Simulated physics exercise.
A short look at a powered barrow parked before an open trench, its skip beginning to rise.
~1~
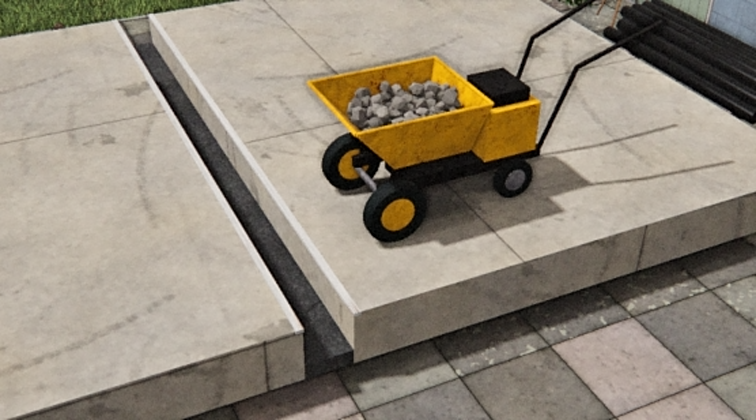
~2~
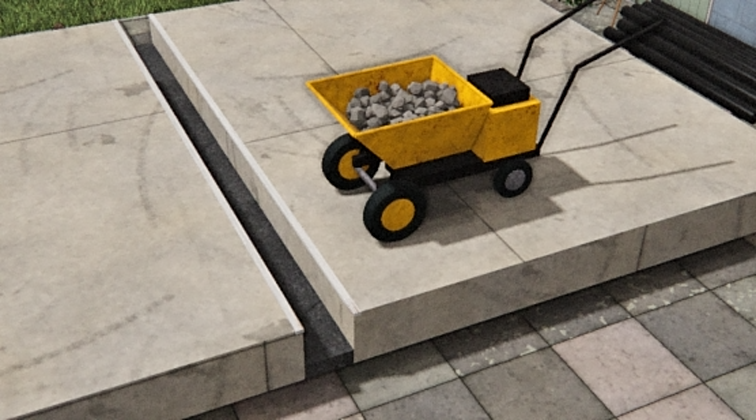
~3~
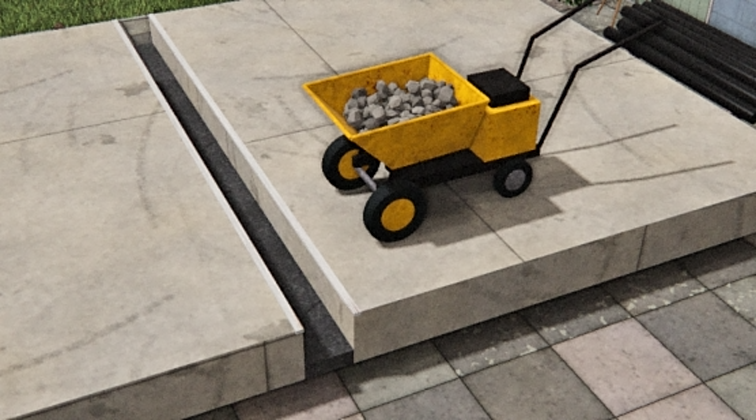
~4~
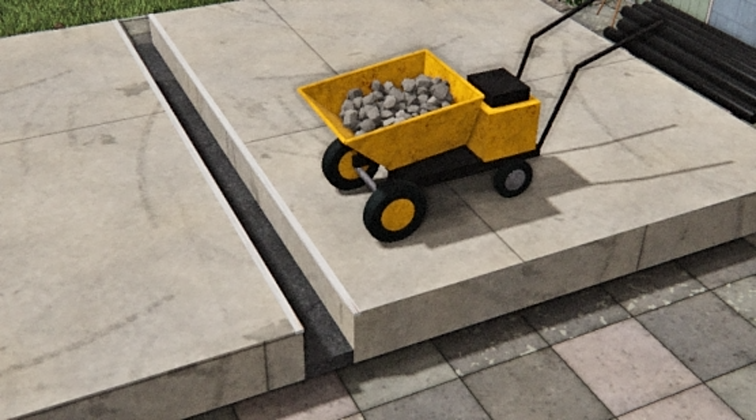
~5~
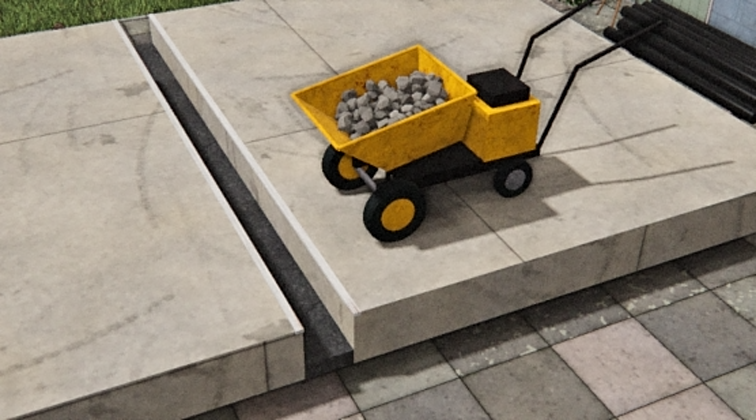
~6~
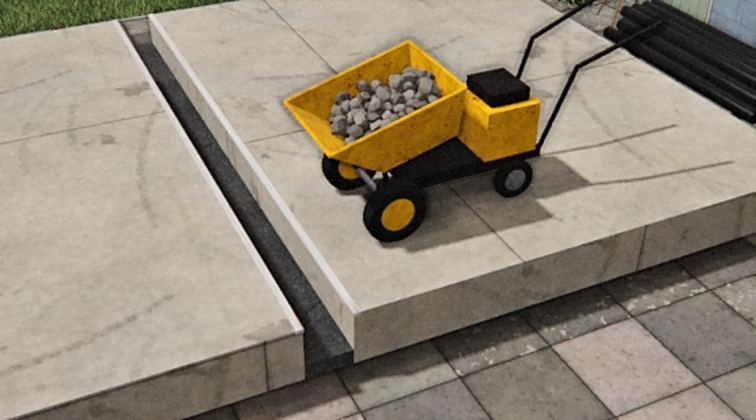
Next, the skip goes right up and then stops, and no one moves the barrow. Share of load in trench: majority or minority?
Majority.
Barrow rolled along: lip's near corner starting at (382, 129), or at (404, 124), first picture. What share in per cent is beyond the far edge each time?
First place: Around 0 per cent. Second place: Around 0 per cent.
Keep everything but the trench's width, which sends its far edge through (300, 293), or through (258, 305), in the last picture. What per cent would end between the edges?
10 %, 100 %.
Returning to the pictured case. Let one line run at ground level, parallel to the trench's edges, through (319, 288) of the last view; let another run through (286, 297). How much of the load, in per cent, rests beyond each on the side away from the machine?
Around 80 percent for the first and 30 percent for the second.
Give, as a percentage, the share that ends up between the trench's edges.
Around 70 percent.
Soon after the last picture, skip tipped steeply; all in the skip.
A little later, skip tipped right over; most in the skip; a small part in or heaped over the trench; a stray few beyond it; a stray few falling.
Later still, skip tipped right over; about a quarter in the skip; about half in or heaped over the trench; about a quarter beyond it.
By the end, skip tipped right over; a small part in the skip; about two thirds in or heaped over the trench; about a quarter beyond it.
